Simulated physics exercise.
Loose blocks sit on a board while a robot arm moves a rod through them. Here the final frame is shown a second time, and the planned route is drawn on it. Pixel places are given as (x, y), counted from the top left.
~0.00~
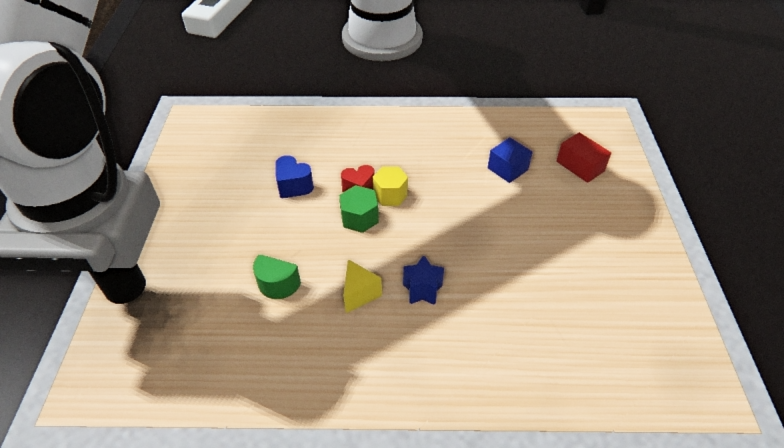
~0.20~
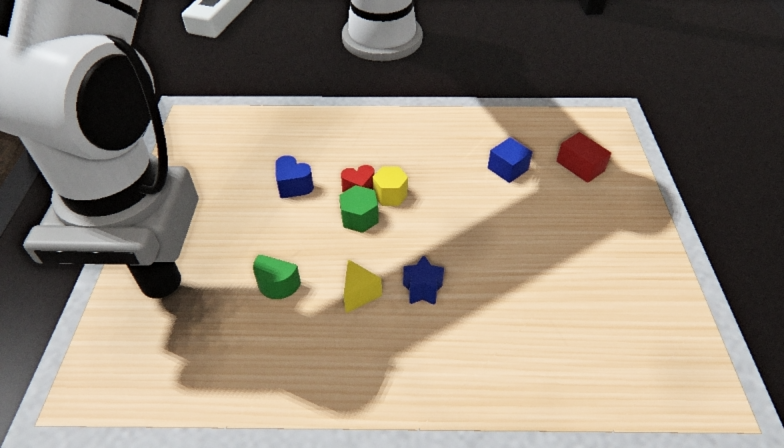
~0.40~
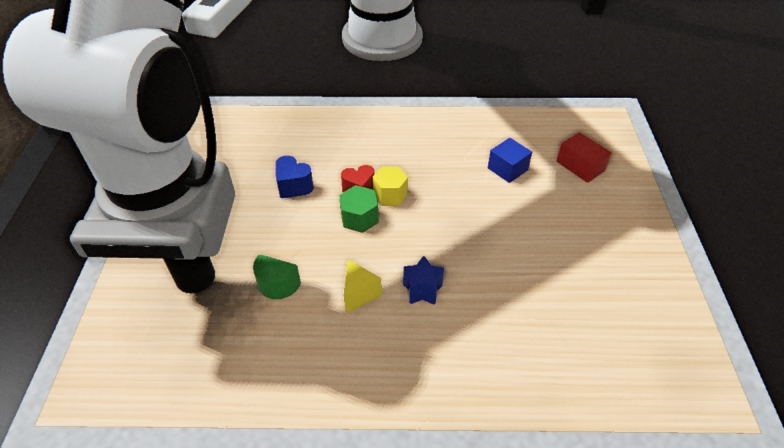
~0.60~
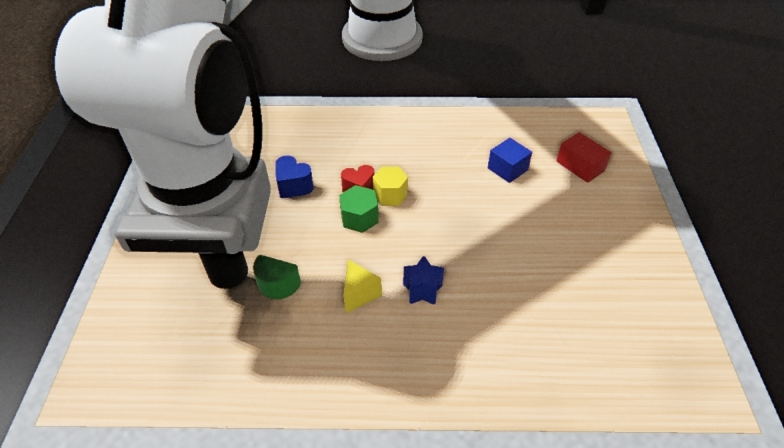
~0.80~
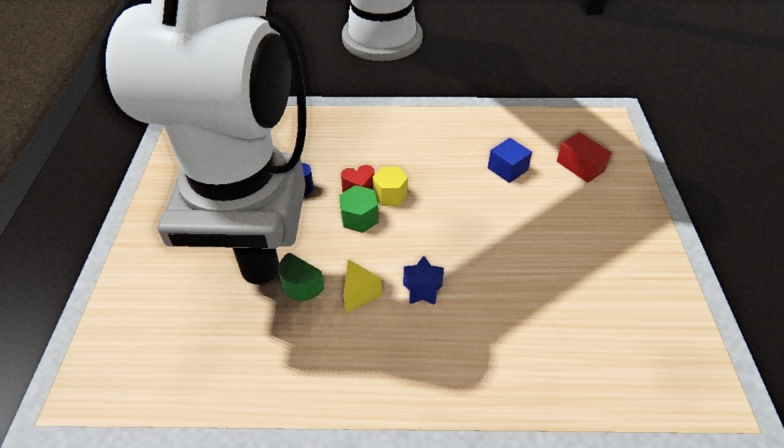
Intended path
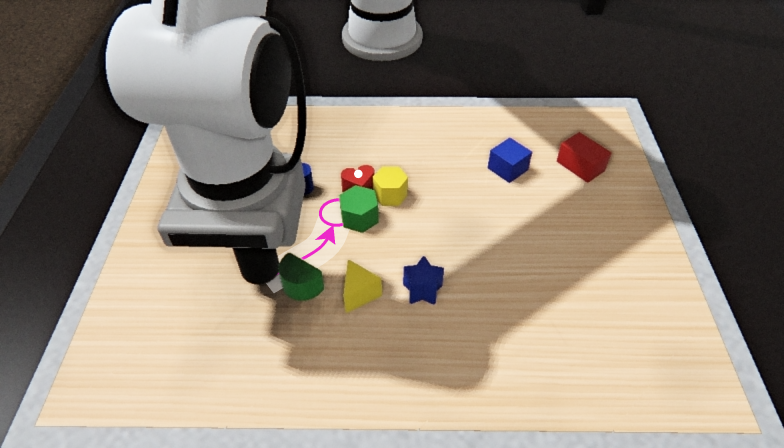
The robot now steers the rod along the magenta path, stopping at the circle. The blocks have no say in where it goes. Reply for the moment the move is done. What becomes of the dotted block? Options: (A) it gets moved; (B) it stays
A
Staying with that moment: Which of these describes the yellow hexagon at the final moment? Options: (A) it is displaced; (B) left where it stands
Letter A.
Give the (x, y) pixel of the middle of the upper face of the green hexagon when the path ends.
Put as a pixel place, it's (371, 188).
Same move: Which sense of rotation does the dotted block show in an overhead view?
Looking down, it rotates anti-clockwise.
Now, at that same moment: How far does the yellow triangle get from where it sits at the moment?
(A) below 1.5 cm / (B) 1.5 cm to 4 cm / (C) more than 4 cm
Letter A.
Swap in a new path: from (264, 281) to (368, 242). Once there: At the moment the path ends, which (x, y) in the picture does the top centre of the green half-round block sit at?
At the end it should sit near (337, 266).
The drawn path runs from (264, 281) via (298, 261) and (327, 240), ending at (338, 212); the dot is on the red heart-shaped block.
The first path, step by step. One third of the way, rod at (297, 249); green half-round block at (319, 263), turned 60° clockwise.
Two thirds of the way, rod at (326, 227); green half-round block at (321, 263), turned 70° clockwise.
At the end, rod at (336, 200); green half-round block at (321, 263), turned 70° clockwise; yellow triangle not moved; red heart-shaped block at (364, 166), turned 40° anticlockwise; green hexagon at (371, 188), turned 50° clockwise; yellow hexagon at (400, 174).
